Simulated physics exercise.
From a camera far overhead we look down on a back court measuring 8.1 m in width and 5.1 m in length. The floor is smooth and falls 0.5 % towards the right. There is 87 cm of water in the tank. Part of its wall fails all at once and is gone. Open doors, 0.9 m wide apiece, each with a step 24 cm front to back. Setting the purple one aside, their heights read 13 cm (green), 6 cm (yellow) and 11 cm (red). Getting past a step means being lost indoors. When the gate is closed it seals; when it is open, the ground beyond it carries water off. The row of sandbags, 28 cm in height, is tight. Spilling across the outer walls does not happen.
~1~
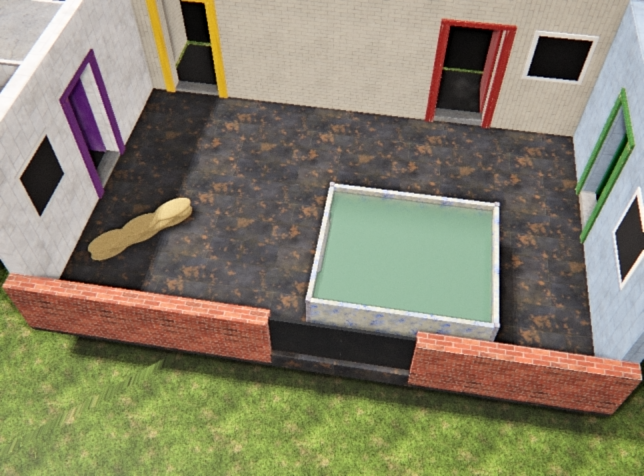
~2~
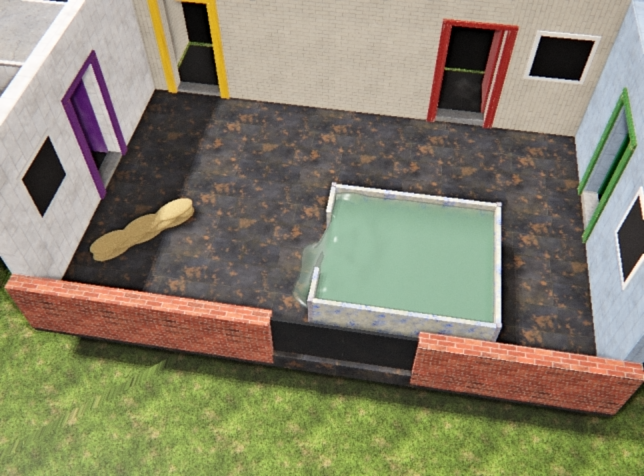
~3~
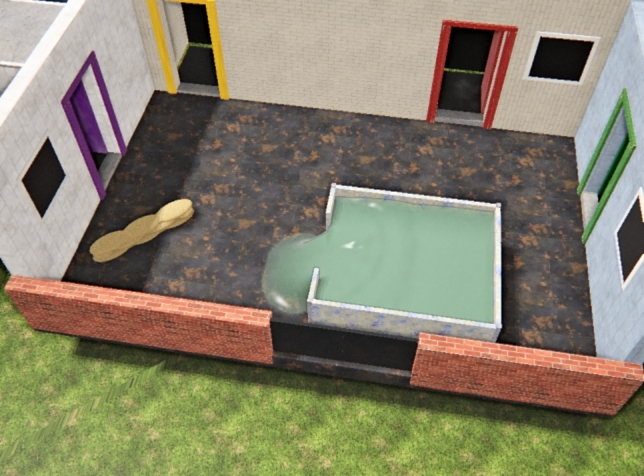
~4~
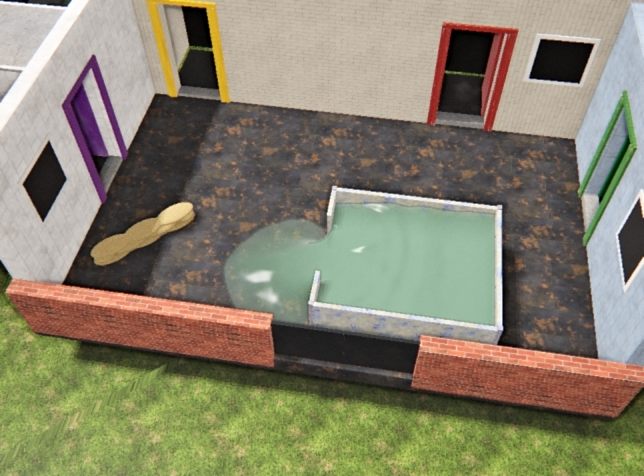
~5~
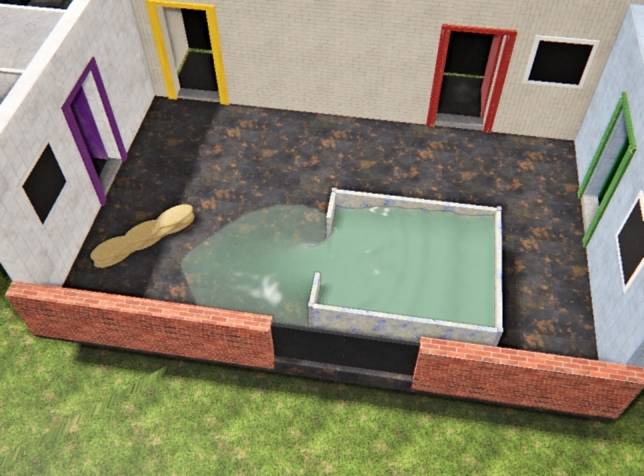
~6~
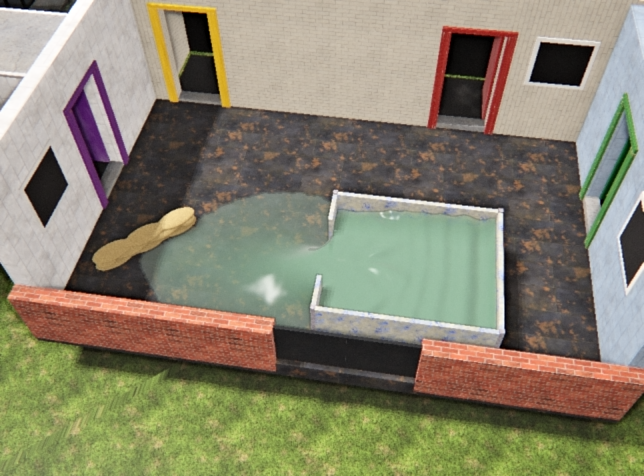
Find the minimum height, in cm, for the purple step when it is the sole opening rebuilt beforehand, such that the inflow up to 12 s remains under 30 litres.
The minimum height is about 10.5 cm.
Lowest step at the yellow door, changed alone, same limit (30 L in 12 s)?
The yellow one would have to be about 28 cm high.
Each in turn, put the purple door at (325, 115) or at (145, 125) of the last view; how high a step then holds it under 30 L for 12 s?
About 8.5 cm for the first and 18 cm for the second.
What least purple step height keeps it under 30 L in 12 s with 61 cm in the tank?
The step needs to be some 6.5 cm.
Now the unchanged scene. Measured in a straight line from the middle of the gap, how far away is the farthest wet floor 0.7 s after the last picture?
Roughly 4.4 metres.
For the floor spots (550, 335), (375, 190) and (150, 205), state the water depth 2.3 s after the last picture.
First spot about 0 cm, second about 0 cm, third about 6 cm.
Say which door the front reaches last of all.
Green.
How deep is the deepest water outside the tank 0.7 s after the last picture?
72 cm.
Then, 0.7 s after the last picture water covers 35 % of the floor, deepest (72 cm) near (52, 316); it has not reached the purple door.
Then, 2.3 s after the last picture water covers 45 % of the floor, deepest (47 cm) near (57, 306); 6 cm at the purple door, 15 litres in over its 8 cm step.
Then, 11.3 s after the last picture water covers 95 % of the floor, deepest (18 cm) near (593, 393); 12 cm at the purple door, 66 litres in over its 8 cm step.
At the purple door as built, the water peaked near 17 cm, 1.7 s after the last picture.
With a step of 9 cm, 50 litres would have come in within the 12 s; with 12.5 cm, 10 litres. So under 30 litres takes about 10.5 cm.
